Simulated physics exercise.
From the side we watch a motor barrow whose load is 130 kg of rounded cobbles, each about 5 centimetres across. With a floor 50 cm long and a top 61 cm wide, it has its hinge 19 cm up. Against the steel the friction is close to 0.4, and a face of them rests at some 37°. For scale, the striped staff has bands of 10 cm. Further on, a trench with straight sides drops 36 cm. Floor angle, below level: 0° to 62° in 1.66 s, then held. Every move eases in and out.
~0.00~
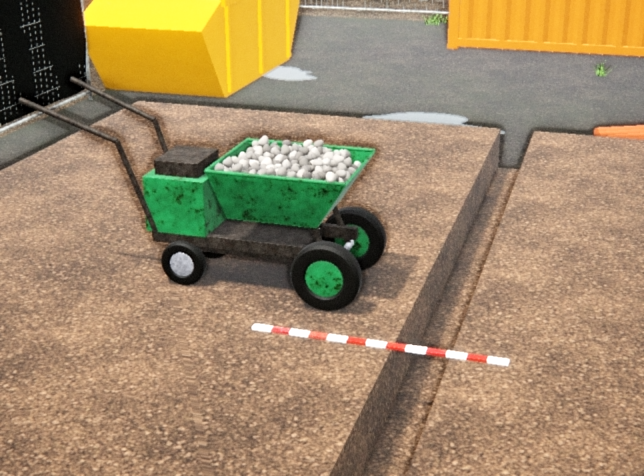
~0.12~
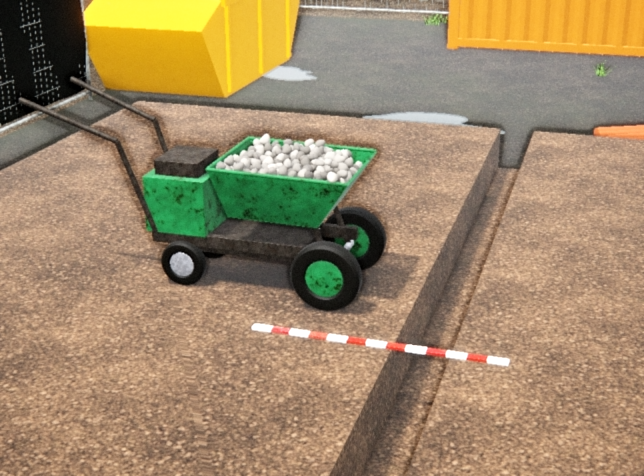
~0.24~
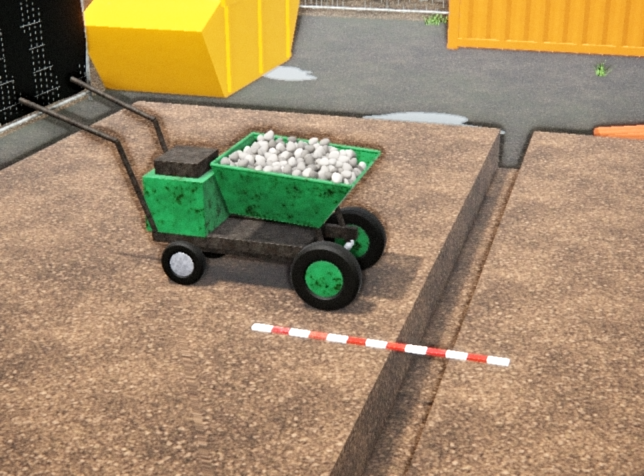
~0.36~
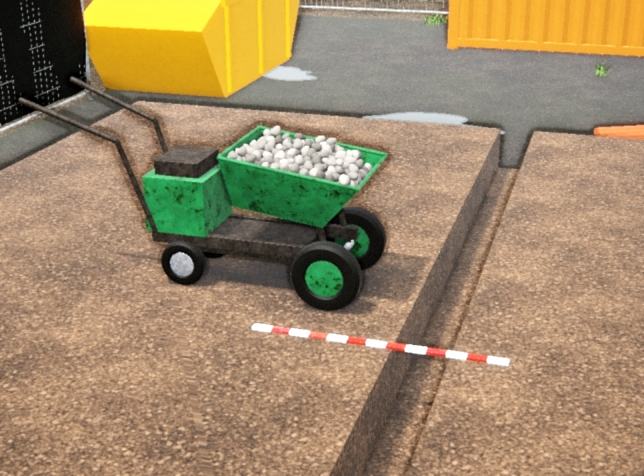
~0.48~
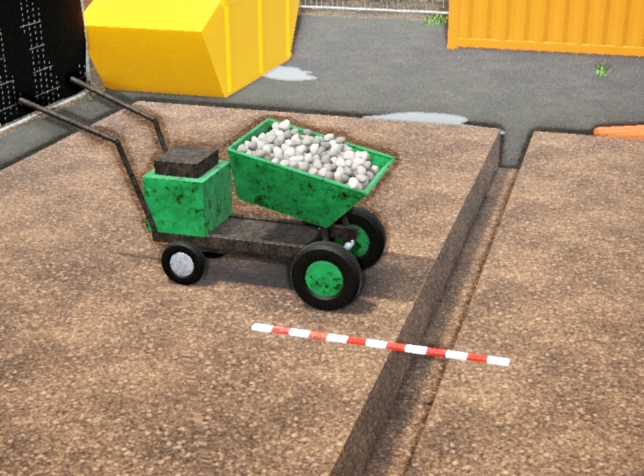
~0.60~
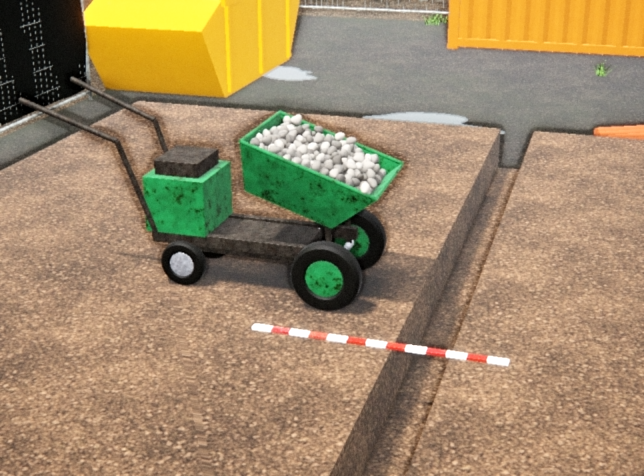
The clip opens on a green motor barrow standing on brown ground beside a narrow trench, its level skip heaped with pale rounded stones. The skip begins to tilt slowly, its rear edge lifting away from the body, then steepens steadily toward the right with the stones still inside, while the wheels stay put.
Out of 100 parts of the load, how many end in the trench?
Some 50 out of 100.
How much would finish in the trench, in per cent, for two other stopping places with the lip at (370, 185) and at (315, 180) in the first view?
I'd say some 30 per cent and some 70 per cent.
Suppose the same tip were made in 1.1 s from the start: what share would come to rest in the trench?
Estimate: About 40 %.
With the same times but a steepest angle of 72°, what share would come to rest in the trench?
Share in trench: Approx. 60%.
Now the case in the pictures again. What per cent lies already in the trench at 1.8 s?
15 per cent, give or take.
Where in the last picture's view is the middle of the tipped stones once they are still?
(453, 343).
After 1.2 s the floor is at 52°; 99 % in the skip, 1 % in the trench; the foremost stones are at (435, 256).
After 1.8 s the floor is at 62°; 70 % in the skip, 17 % in the trench, 13 % past the trench; the foremost stones are at (522, 310).
After 2.1 s the floor is at 62°; 54 % in the skip, 24 % in the trench, 22 % past the trench; the foremost stones are at (585, 300).
After 4.1 s the floor is at 62°; 27 % in the skip, 50 % in the trench, 23 % past the trench; the foremost stones are at (617, 303).
